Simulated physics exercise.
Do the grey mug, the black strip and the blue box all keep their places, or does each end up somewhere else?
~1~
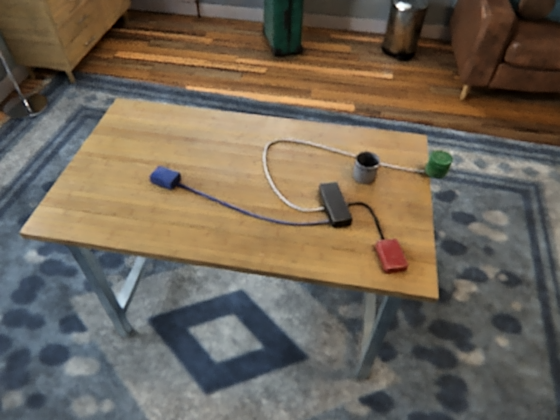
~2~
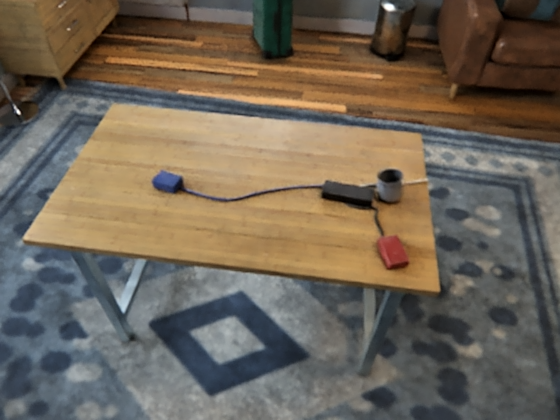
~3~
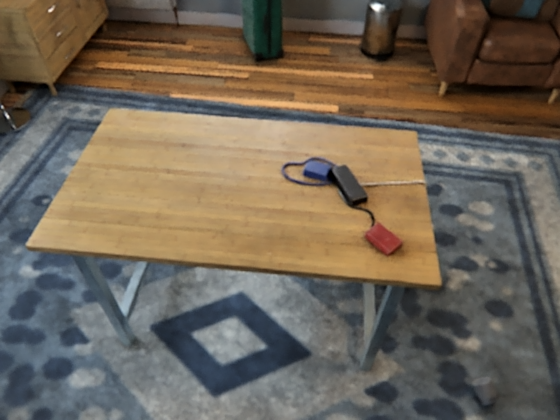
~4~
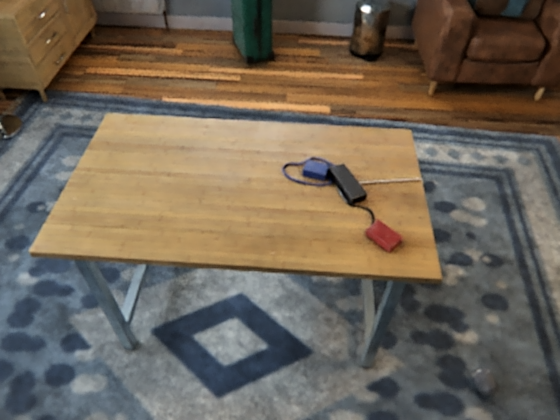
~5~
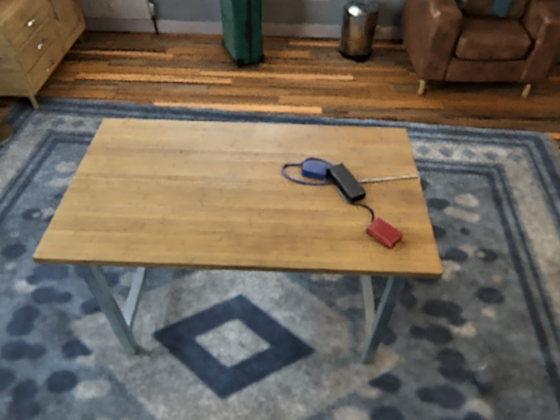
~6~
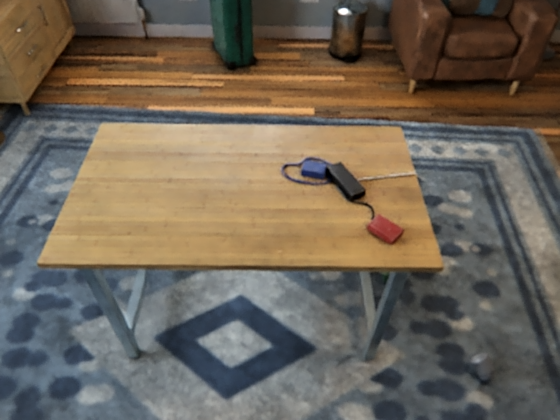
Each ends up somewhere else. The grey mug goes over the right edge to the floor, while the black strip shifts and the blue box slides right, both staying on the table.
